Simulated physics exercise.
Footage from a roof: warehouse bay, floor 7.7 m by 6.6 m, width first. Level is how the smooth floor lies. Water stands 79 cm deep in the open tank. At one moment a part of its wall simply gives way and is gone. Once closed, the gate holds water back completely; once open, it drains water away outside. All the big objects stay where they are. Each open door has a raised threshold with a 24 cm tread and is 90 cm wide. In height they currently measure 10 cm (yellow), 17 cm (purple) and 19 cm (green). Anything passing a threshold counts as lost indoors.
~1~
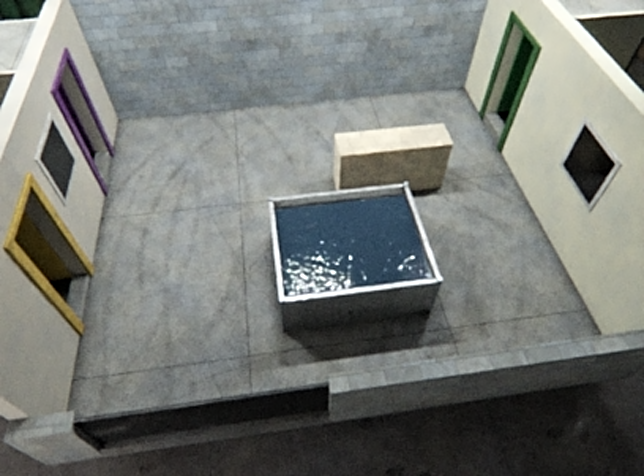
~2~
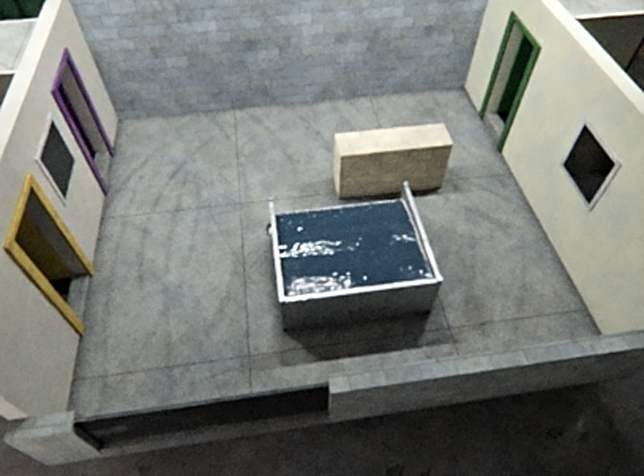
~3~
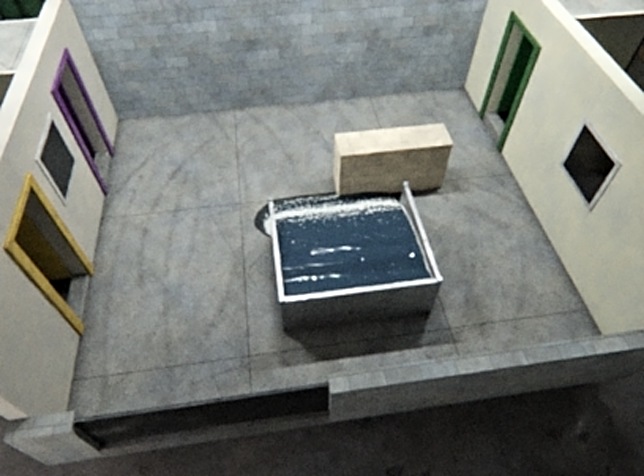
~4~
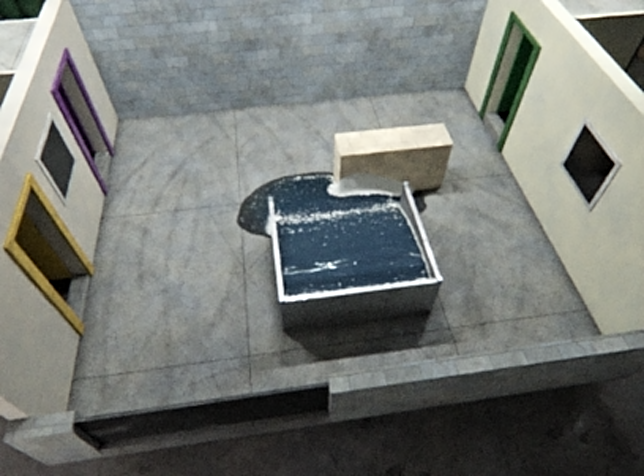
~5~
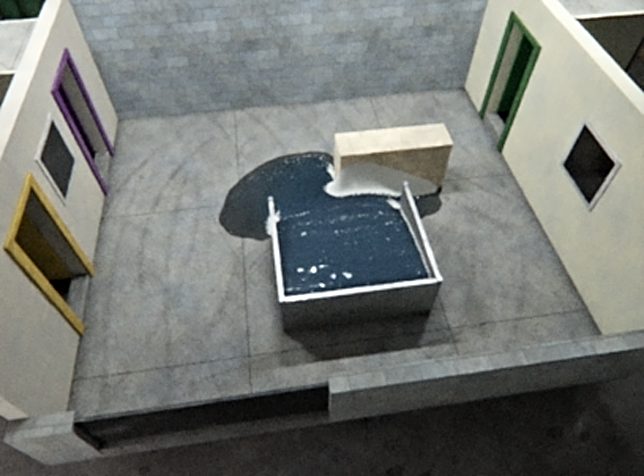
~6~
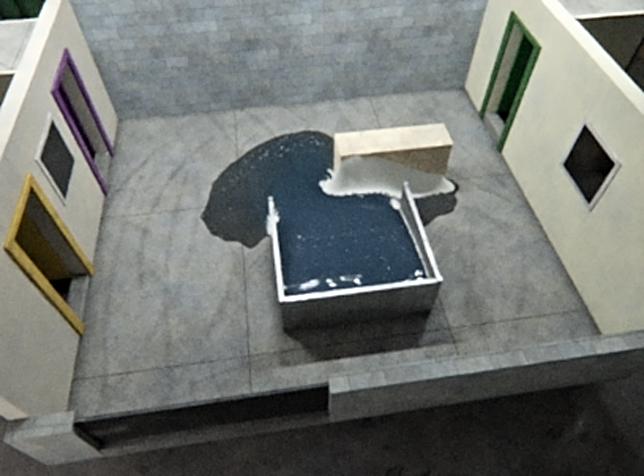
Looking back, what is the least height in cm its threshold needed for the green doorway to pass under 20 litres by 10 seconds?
Some 6 cm would have done it.
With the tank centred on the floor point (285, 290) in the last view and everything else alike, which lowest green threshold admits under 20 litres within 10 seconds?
10.5 cm, give or take.
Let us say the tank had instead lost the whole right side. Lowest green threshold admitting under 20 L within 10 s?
Some 9.5 cm.
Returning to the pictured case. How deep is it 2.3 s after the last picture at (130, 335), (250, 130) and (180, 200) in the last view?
Going through the spots in order gives 0, 10 and 3 centimetres.
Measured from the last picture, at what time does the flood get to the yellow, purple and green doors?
Yellow 3.4 s, purple 1.8 s, green 1.2 s.
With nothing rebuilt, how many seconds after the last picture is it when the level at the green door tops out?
At about 4.5 s.
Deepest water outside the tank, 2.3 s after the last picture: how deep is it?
38 cm.
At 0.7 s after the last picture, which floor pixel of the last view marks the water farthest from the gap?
Look about (204, 114) in the last picture.
Then, 0.7 s after the last picture water covers 35 % of the floor, deepest (48 cm) near (353, 205); it has not reached the green door.
Then, 2.3 s after the last picture water covers 55 % of the floor, deepest (38 cm) near (126, 127); 5 cm at the green door, 0 litres in over its 19 cm threshold.
Then, 9.3 s after the last picture water covers 100 % of the floor, deepest (12 cm) near (387, 389); 9 cm at the green door, 0 litres in over its 19 cm threshold.
At the green door as built, the water peaked near 11 cm, 4.5 s after the last picture.
With a threshold of 5.5 cm, 28 litres would have come in within the 10 s; with 7 cm, 13 litres. So under 20 litres takes about 6 cm.
